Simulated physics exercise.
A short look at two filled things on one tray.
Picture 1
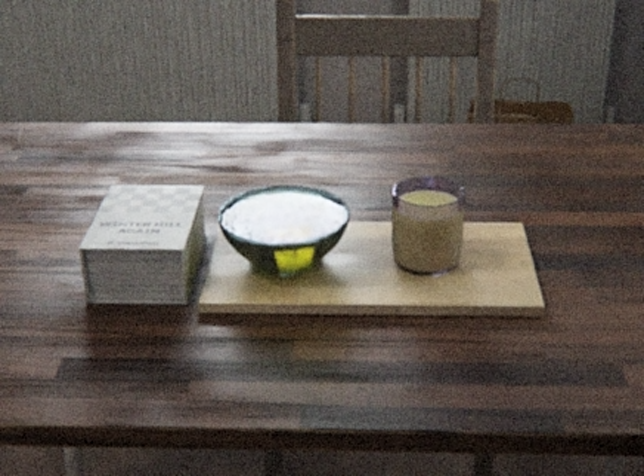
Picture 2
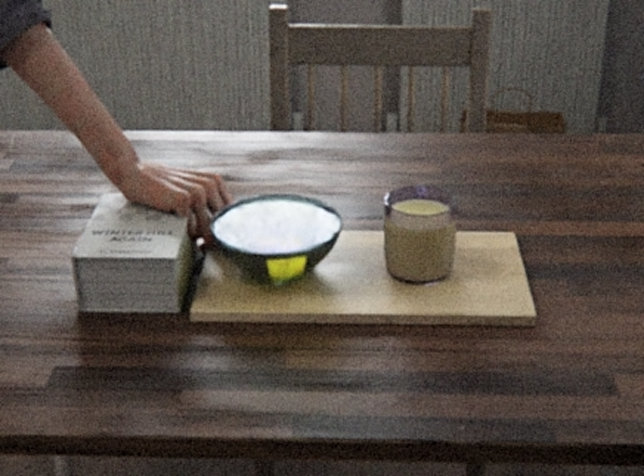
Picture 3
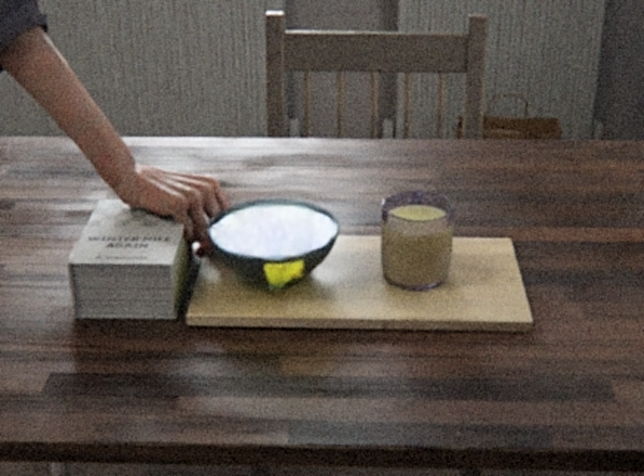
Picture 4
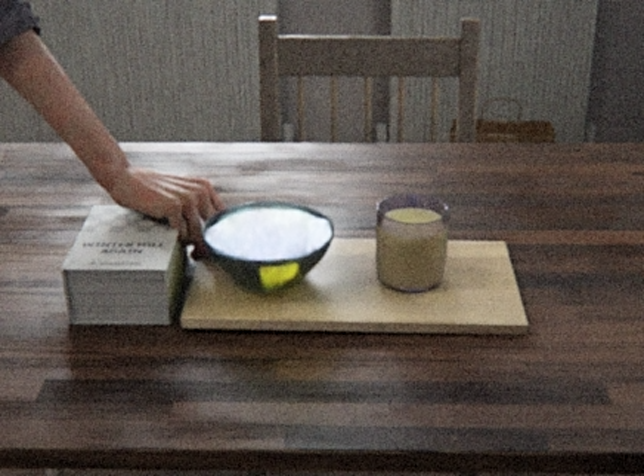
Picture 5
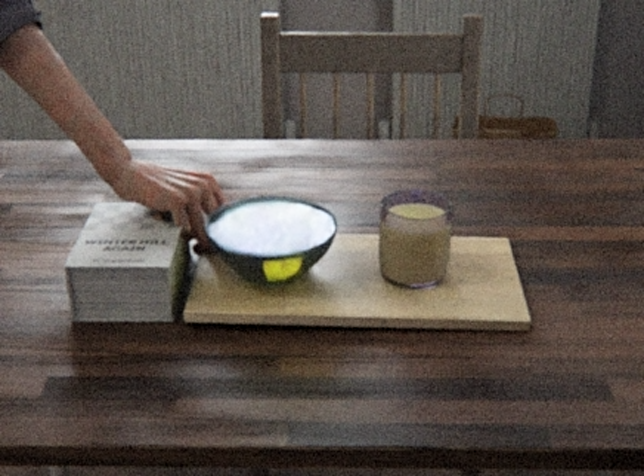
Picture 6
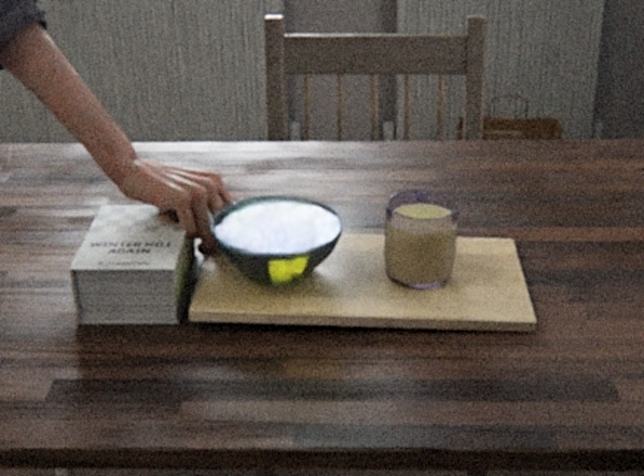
A hand reached in from the left and took the near end of a wooden tray holding a nearly full dark bowl and a mug, beside a thick book, and the tray barely moved.
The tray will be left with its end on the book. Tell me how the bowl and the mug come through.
The bowl slops over and the mug stays dry outside.
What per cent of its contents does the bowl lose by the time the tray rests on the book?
Close to 30 %.
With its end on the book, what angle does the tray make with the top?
Roughly 12°.
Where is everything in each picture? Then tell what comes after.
In the first frame, the tray lies flat; bowl (285, 234) nearly full; mug (428, 223) about three quarters full; book (134, 277).
The second frame shows a hand takes the end of the tray; bowl nearly full, surface at (276, 225); mug about three quarters full, surface at (421, 215).
In the third frame, the end is rising; bowl (273, 247) nearly full; mug (416, 238) about three quarters full.
In the fourth frame, the end has come up a little; bowl nearly full, surface at (268, 232); mug about three quarters full, surface at (412, 223); book (117, 297).
The fifth frame shows slope near 2°; bowl (272, 244) nearly full; mug (415, 237) about three quarters full.
The sixth frame shows the tray slopes by about 2°; bowl nearly full, surface at (277, 227); mug about three quarters full, surface at (421, 219); book (125, 297).
Shortly, the tray slopes by about 7°; bowl, it has lost some; mug, none is lost.
Then, the tray slopes by about 13°; bowl, it has lost some; mug, none is lost.
At the finish, the tray slopes by about 12°, resting on the book; bowl, it has lost some; mug, none is lost.
